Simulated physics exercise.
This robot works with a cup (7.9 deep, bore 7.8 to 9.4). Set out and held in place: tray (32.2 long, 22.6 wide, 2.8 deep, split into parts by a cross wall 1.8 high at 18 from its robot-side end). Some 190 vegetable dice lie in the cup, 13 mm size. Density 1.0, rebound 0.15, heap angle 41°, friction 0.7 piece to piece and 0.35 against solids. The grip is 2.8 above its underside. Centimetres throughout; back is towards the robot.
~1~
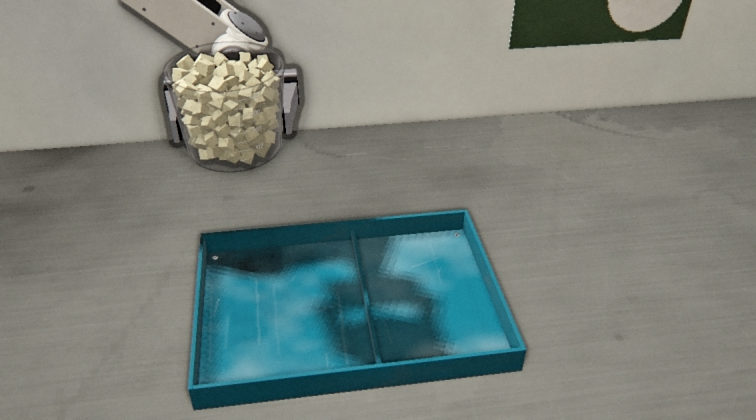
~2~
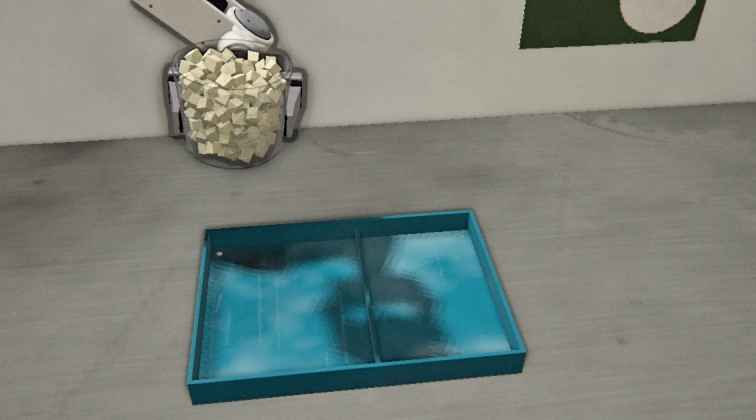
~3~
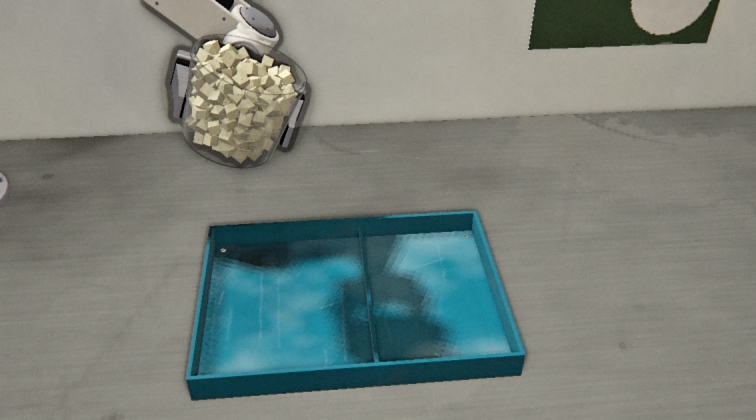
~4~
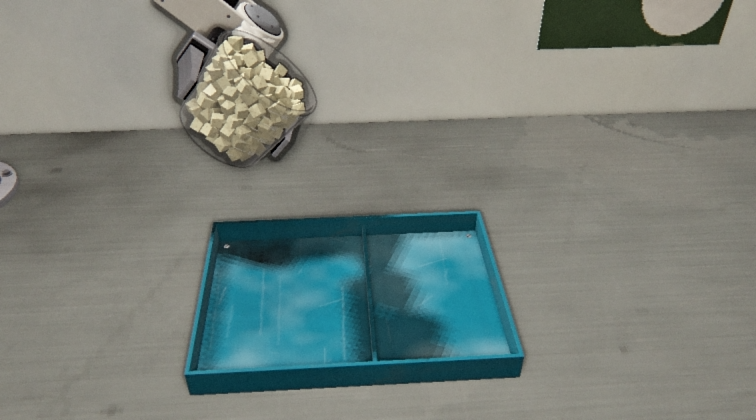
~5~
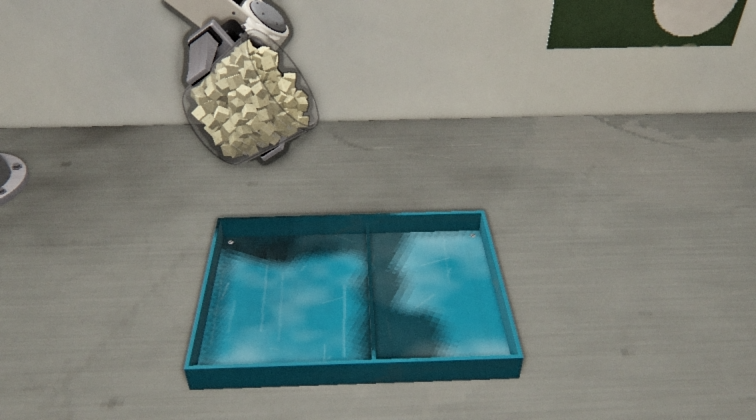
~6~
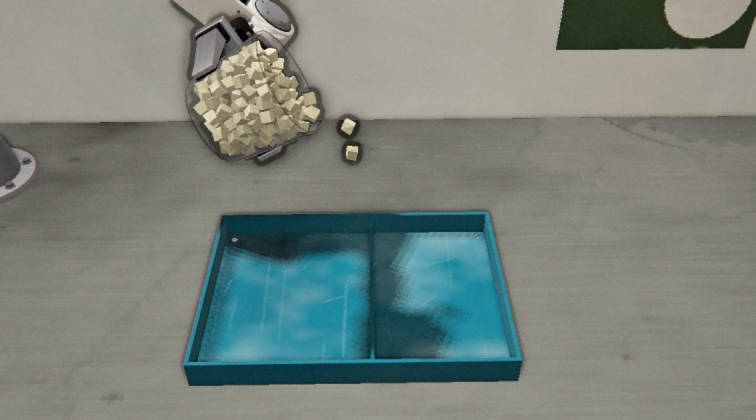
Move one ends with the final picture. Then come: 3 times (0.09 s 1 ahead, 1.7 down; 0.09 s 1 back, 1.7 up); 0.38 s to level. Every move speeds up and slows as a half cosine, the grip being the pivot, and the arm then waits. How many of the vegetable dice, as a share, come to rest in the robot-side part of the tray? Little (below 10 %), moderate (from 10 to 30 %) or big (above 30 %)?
In the robot-side part of the tray the share is little, below 10 %.
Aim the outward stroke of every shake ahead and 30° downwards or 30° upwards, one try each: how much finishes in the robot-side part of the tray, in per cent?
About 5 and 10 per cent.
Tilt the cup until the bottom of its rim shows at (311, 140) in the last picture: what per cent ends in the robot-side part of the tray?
About 10 per cent.
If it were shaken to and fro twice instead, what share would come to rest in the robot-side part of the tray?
In that case some 0 per cent.
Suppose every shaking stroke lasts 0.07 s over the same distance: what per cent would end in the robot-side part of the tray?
It would be near 5 per cent.
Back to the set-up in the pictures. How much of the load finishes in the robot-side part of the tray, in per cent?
Some 0 per cent.
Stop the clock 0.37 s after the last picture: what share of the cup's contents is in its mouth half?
Roughly 55 per cent.
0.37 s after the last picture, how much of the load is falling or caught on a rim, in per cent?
Roughly 1 per cent.
Then, 0.37 s on, tilted 61° forward, highest piece 29 above the table; 185 in the cup, 3 in the far-side part, 2 in flight or on a rim.
Then, 0.74 s on, tilted 29° forward, highest piece 29 above the table; 179 in the cup, 9 in the far-side part, 1 in the robot-side part, 1 in flight or on a rim.
Then, 1.12 s on, level, highest piece 30 above the table; 179 in the cup, 9 in the far-side part, 2 in the robot-side part.
Then, 2.17 s on, level, highest piece 30 above the table; 179 in the cup, 9 in the far-side part, 2 in the robot-side part.
In the end, 179 in the cup, 9 in the far-side part, 2 in the robot-side part. That is 1 % in the robot-side part of the tray.
